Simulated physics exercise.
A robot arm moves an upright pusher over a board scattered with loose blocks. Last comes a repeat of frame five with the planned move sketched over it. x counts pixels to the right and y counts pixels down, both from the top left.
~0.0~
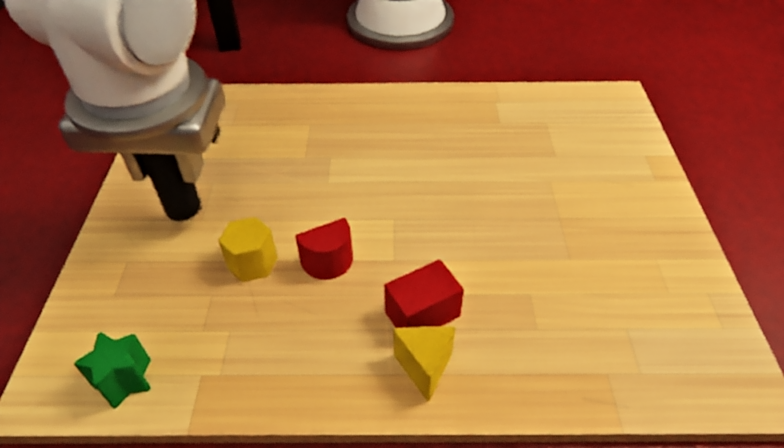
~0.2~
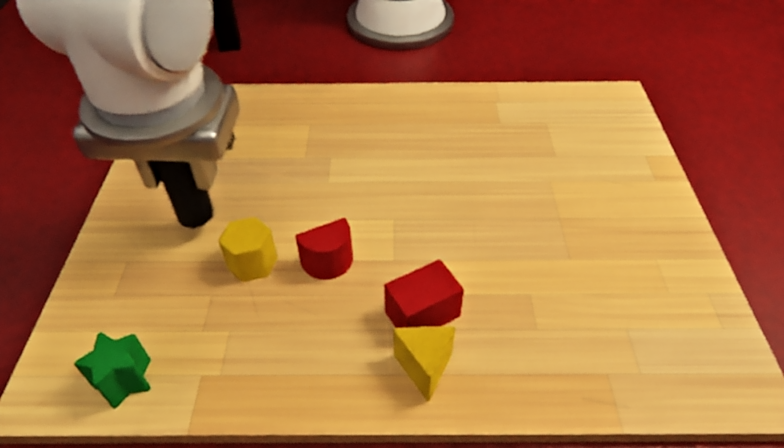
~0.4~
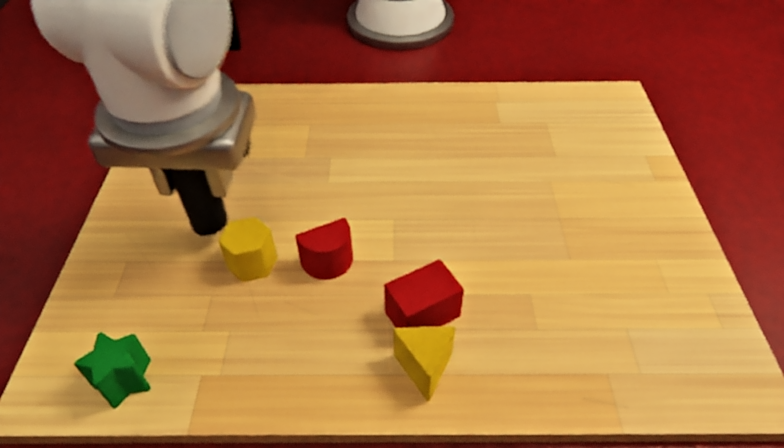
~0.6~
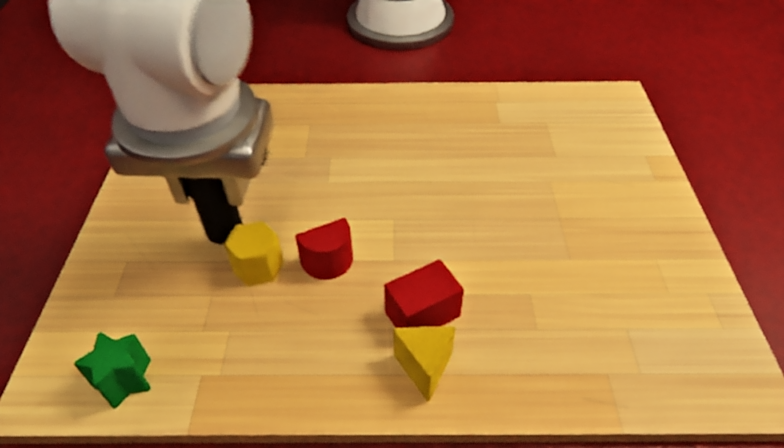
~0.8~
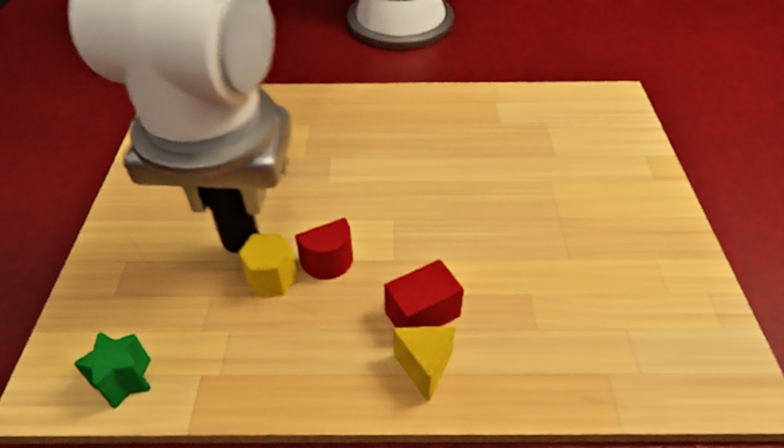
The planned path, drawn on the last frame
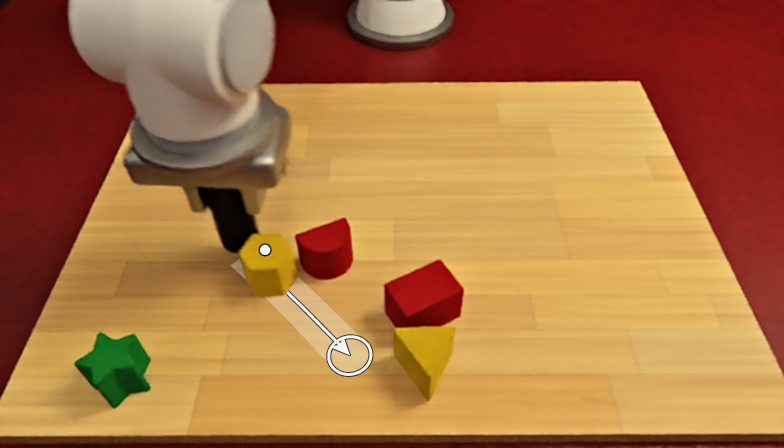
A pale wooden board on a red surface is seen from above at an angle by a still camera. A white and grey robot arm holds a black upright pusher at the upper left, near a yellow hexagonal block, a red D-shaped block, a red oblong, a yellow triangular block and a green star. The pusher slides right and toward the viewer, then nudges the yellow hexagonal block slightly the same way.
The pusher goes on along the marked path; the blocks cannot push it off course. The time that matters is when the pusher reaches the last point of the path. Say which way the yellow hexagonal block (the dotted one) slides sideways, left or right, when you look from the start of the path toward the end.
Moves right.
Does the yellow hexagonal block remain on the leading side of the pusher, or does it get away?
It stays on the pusher's front.
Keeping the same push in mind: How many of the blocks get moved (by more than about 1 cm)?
Count: One.
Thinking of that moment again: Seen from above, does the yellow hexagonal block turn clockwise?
Going by the path, yes.
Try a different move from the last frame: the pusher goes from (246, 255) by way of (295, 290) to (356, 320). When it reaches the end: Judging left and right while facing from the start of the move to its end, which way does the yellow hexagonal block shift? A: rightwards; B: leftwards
I'll go with A - rightwards.
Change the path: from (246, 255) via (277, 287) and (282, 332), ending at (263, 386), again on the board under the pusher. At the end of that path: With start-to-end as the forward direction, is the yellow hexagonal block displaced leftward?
That would be a yes.
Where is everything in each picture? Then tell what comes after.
The first frame shows tip of the pusher (184, 210), middles of tops, yellow hexagonal block (245, 234), red D-shaped block (326, 235).
The second frame shows pusher (197, 217), nothing pushed.
The third frame shows pusher (210, 224), nothing pushed.
The fourth frame shows pusher (225, 232), yellow hexagonal block (251, 239).
The fifth frame shows pusher (241, 241), yellow hexagonal block (265, 250), red D-shaped block (326, 235).
The line goes in a line from (246, 255) to (350, 355); the dot is on the yellow hexagonal block.
What follows on the original path. One third of the way, pusher (276, 271); yellow hexagonal block (295, 286), turned 20° clockwise.
Two thirds of the way, pusher (311, 305); yellow hexagonal block (324, 329), turned 45° clockwise.
At the end, pusher (348, 342); yellow hexagonal block (351, 375), turned 70° clockwise; red D-shaped block unmoved.
